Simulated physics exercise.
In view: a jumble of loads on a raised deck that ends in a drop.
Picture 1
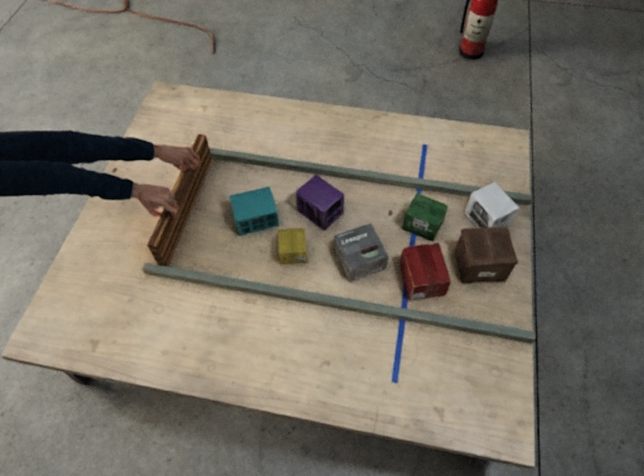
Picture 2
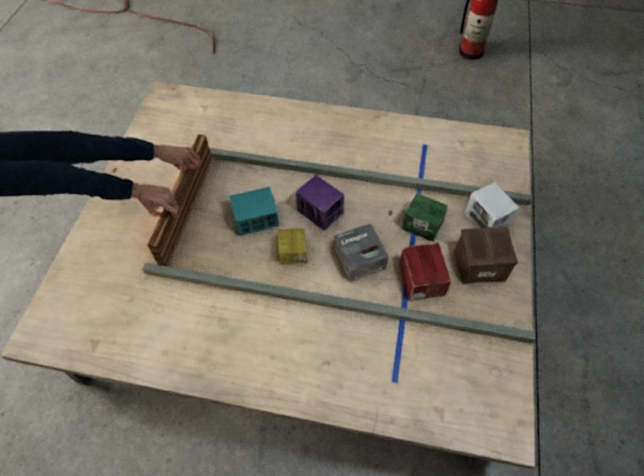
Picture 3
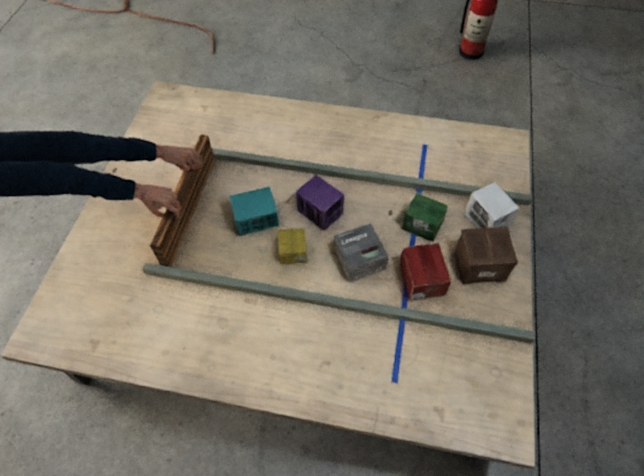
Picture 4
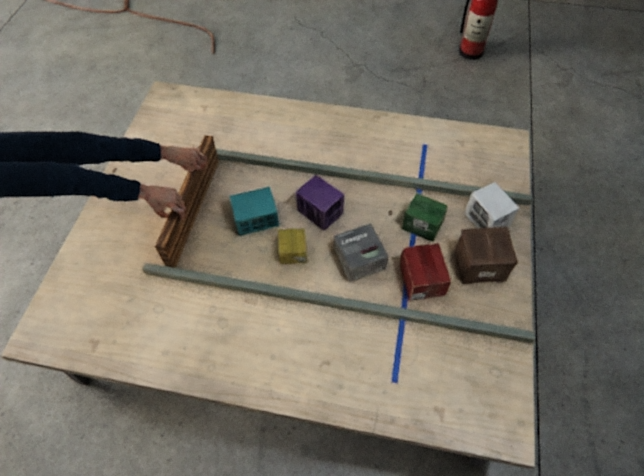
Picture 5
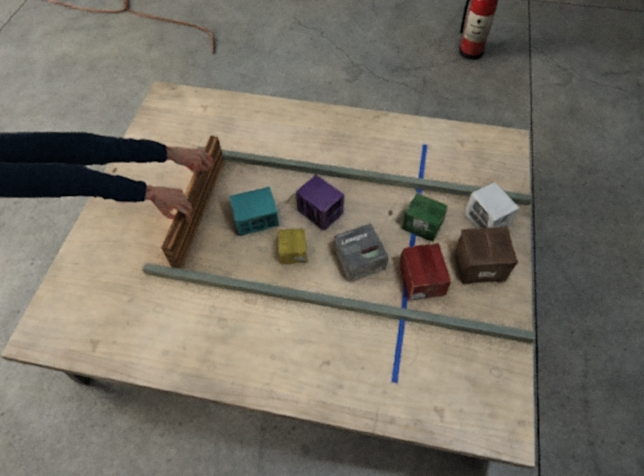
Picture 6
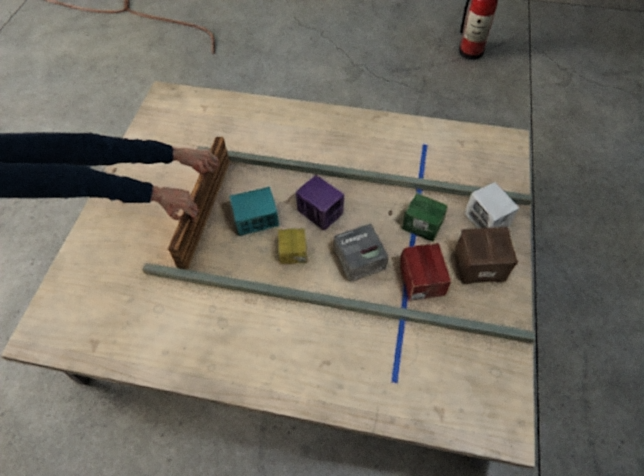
On a wooden table with a blue tape line, two hands slowly pushed a wooden plank a short way right between two rails, while the colourful boxes in front of it stayed still.
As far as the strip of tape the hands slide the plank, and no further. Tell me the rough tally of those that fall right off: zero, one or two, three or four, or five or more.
Seems the ones that don't stay up number none, for sure.
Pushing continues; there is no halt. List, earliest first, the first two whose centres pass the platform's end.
Sequence: The red parcel, the brown tote.
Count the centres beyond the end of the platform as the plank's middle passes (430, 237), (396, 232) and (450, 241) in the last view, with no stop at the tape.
The numbers past the end are 0, 0 and 2.
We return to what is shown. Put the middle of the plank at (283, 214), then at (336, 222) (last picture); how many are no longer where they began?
First 3, after that 5.
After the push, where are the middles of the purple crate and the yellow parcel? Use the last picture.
Near (437, 209) and (423, 276).
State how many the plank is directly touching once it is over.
That makes 3.
Soon after, none off yet; white crate at rest near (491, 211); brown tote at rest near (484, 256); red parcel at rest near (424, 272).
At rest, the number that fall off is zero.
